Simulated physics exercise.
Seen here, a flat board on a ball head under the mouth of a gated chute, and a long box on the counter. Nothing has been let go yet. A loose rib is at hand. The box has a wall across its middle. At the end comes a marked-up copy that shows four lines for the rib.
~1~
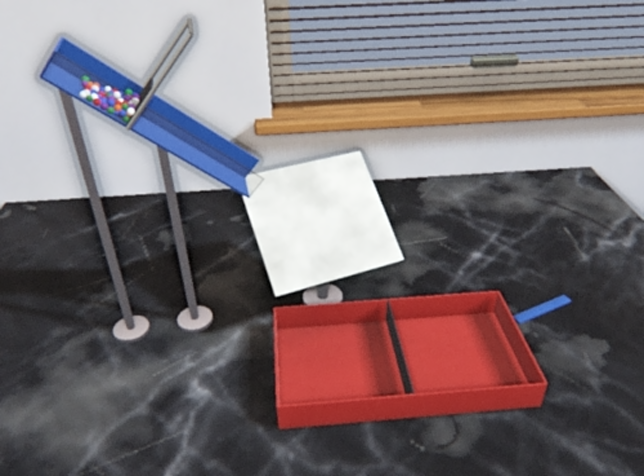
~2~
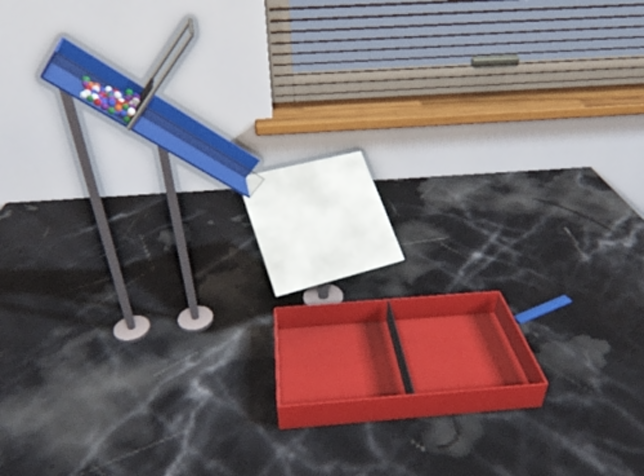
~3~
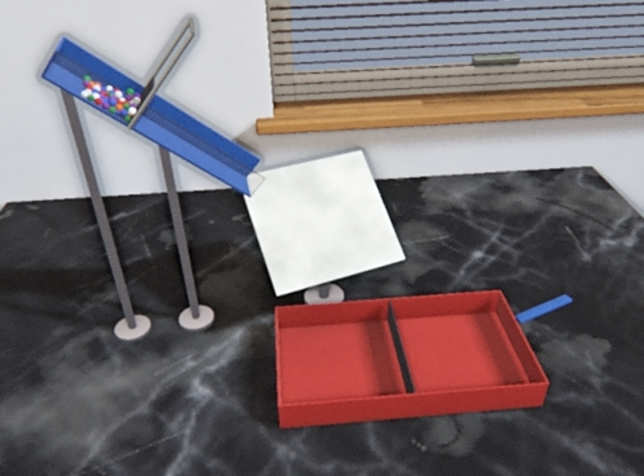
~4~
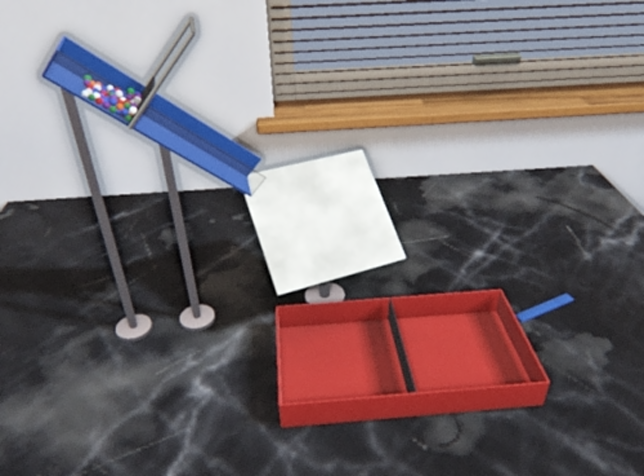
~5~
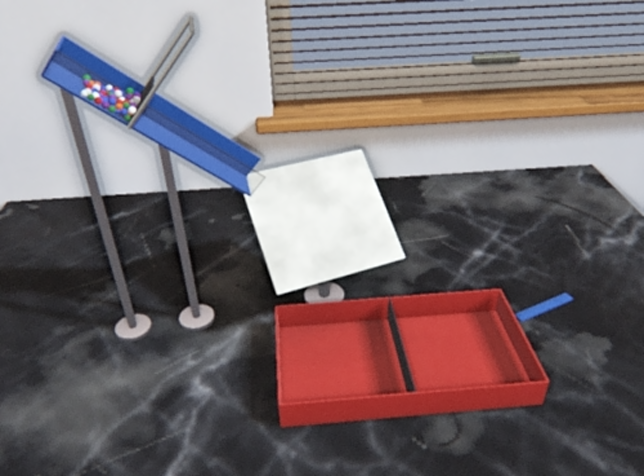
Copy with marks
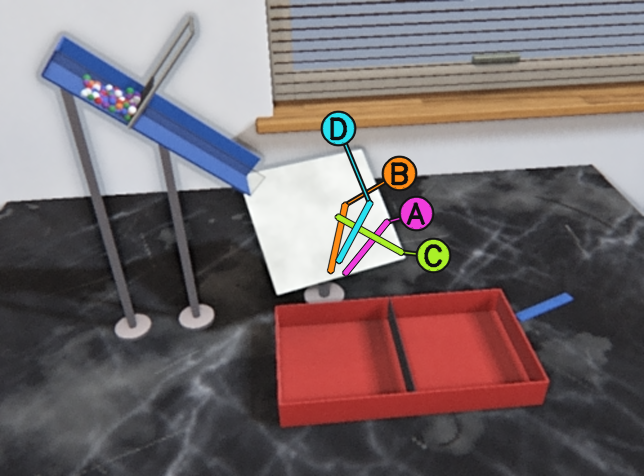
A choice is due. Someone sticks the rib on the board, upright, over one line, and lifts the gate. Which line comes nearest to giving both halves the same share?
Line C.
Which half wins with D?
The left half.
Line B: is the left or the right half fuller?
The left half.
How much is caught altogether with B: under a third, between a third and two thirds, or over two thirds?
Line B gives over two thirds.
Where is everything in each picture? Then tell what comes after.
Load behind the gate near (120, 102), round plastic beads; lip of the chute near (247, 188), sloping fairly steeply, in the first frame.
Middle of the board near (321, 219), tilted fairly steeply; middle of its low edge near (343, 277); of its high edge near (301, 164), in the second frame.
Front corners of the box near (279, 406) and (548, 383); front end of its middle wall near (416, 394); gate still shut near (150, 89), in the third frame.
Middle of the load near (122, 101); lip near (249, 187), in the fourth frame.
Middle of the load near (122, 101); lip near (248, 186), in the fifth frame.
On the marked copy, line A from (387, 222) to (345, 272); line B from (345, 205) to (330, 270); line C from (338, 217) to (401, 252); line D from (369, 203) to (339, 260).
With A, of what is caught, the bulk in the left half, a small share in the right.
With B, of what is caught, all but a few in the left half, a small share in the right.
With C, of what is caught, close to a third in the left half, close to two thirds in the right.
With D, of what is caught, all but a few in the left half, a small share in the right.
